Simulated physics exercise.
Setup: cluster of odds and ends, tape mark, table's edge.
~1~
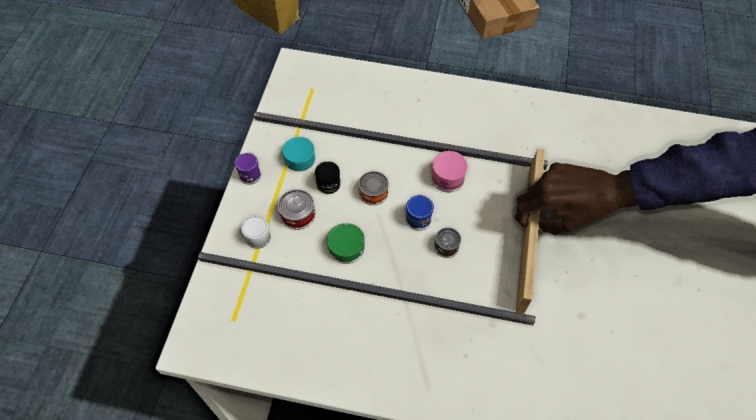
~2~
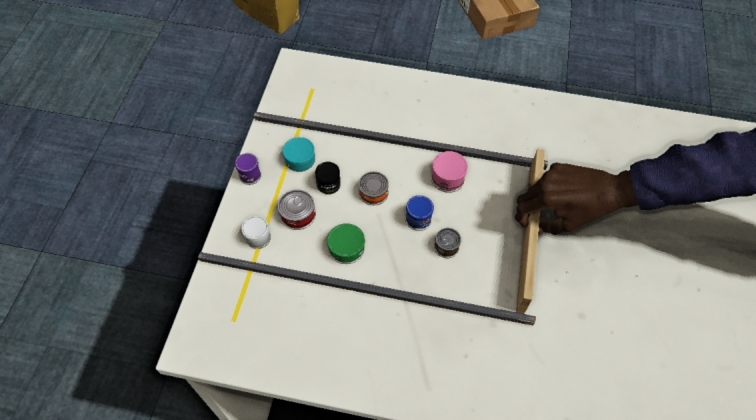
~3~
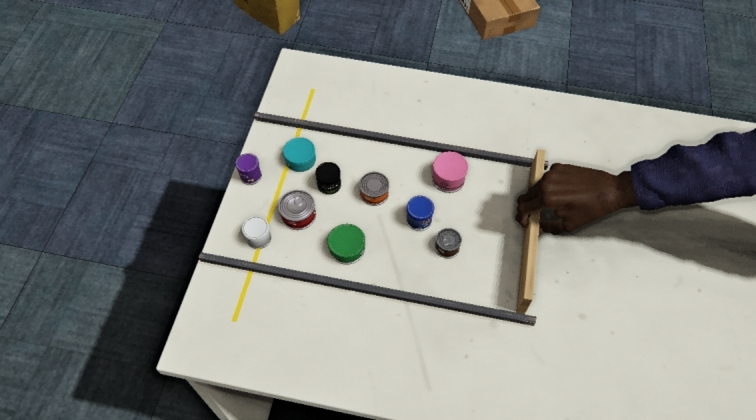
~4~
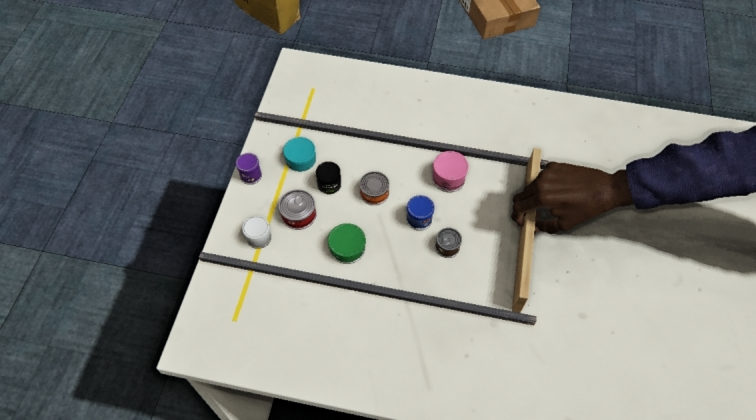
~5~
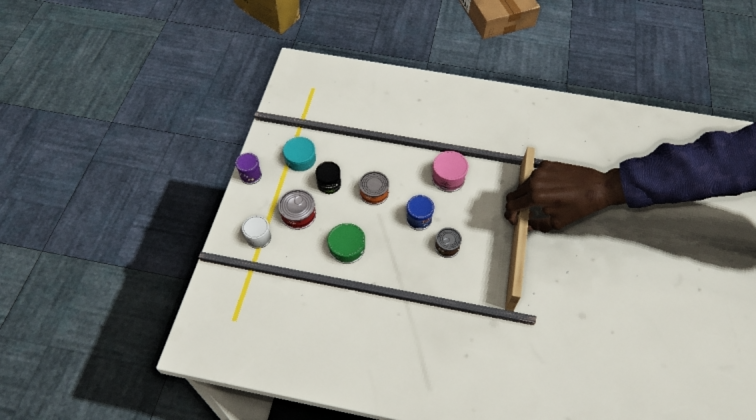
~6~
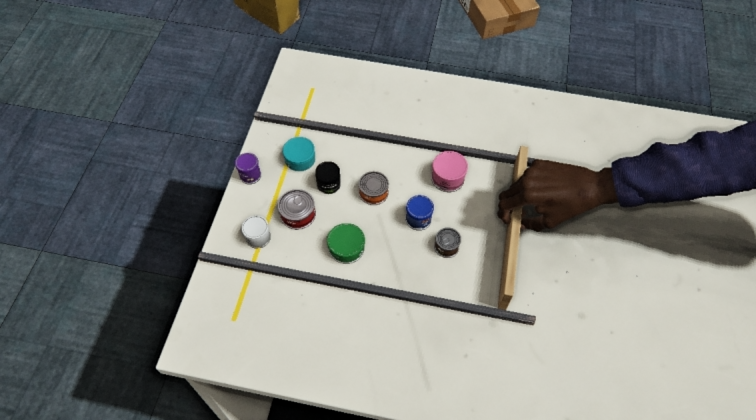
Hand sliding a wooden board slightly left between two dark rails, while the colourful lidded pots near the yellow tape stay still.
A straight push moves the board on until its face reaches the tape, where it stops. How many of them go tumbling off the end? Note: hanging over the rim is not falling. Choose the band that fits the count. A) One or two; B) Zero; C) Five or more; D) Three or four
Option A: One or two.
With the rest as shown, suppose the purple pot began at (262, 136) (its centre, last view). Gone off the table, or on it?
From that start, the object then is safe.
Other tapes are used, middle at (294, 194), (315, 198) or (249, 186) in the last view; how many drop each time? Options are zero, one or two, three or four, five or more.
Taking the three places in turn, it would be none at all; zero; at least five.
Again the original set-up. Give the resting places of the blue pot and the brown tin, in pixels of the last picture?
In the last picture the blue pot sits around (263, 186) and the brown tin around (257, 210).
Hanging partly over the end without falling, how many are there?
As for overhanging, the count is 3.
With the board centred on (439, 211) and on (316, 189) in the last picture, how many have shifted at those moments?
At first I count 2, and then 9.
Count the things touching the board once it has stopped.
The number is 5.
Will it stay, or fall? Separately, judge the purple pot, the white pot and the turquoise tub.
The purple pot is lost; the white pot survives; the turquoise tub does not fall.
A little later, none off yet; purple pot at rest near (249, 169); white pot at rest near (257, 232); turquoise tub at rest near (299, 154).
Next, none off yet; purple pot at rest near (249, 169); white pot at rest near (254, 232); turquoise tub shifted a little near (283, 153).
When it is over, the number that fall off is one or two; down, purple pot.
